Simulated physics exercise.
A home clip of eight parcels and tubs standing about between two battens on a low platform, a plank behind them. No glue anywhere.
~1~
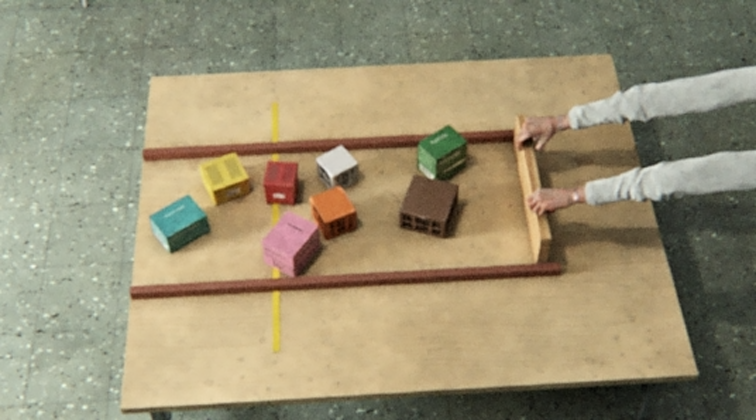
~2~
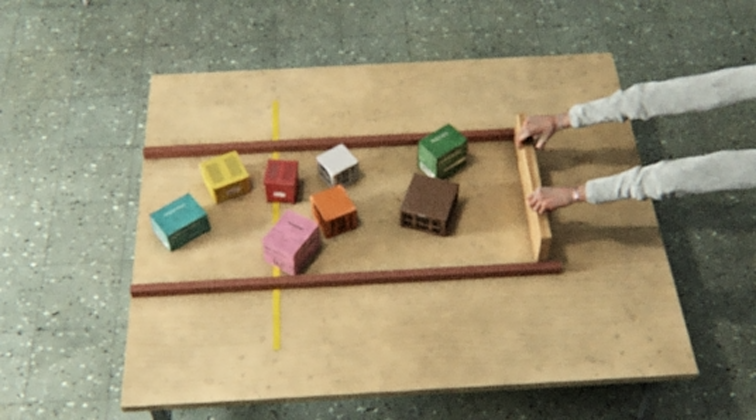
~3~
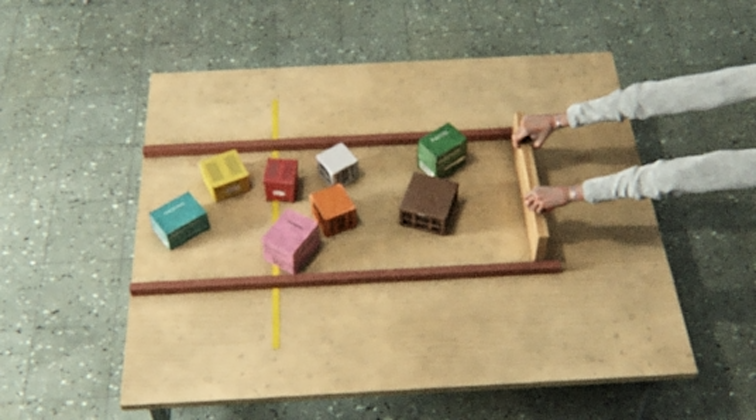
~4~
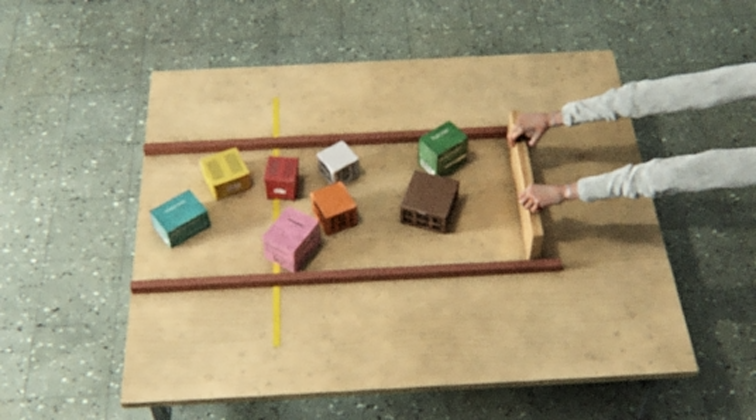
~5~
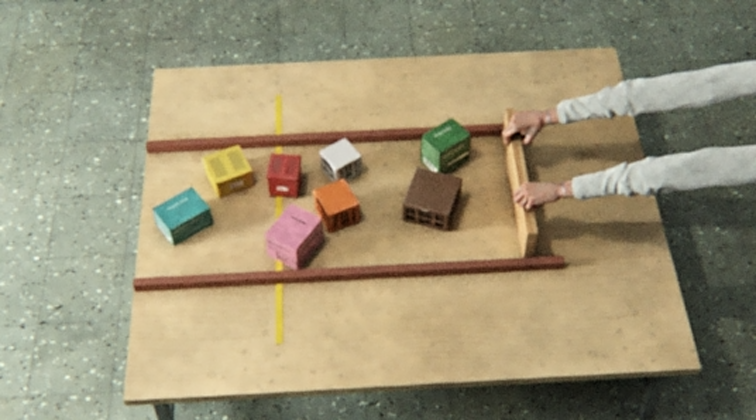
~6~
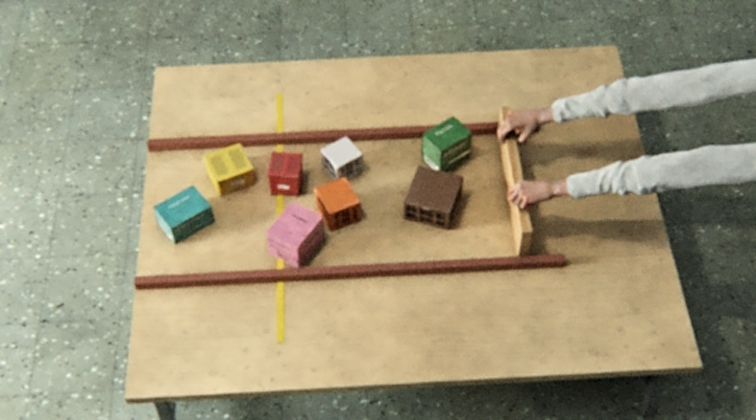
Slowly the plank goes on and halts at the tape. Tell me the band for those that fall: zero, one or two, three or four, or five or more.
Here the number that fall off is zero.
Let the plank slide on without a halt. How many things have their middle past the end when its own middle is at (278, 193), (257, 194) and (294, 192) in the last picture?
Past the end: 0, 0 and 0.
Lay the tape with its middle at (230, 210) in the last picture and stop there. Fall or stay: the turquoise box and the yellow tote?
The turquoise box goes over; the yellow tote tumbles off.
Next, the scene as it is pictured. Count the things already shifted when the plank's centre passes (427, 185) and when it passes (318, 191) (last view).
By then 2, and 7.
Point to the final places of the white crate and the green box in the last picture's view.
Near (224, 163) and (259, 145).
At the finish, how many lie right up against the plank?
2 of them.
Soon after, none off yet; turquoise box at rest near (184, 214); yellow tote at rest near (230, 170); red tote at rest near (286, 174).
After that, none off yet; turquoise box at rest near (184, 214); yellow tote at rest near (229, 170); red tote displaced a little near (271, 177).
In the end, the number that fall off is zero.
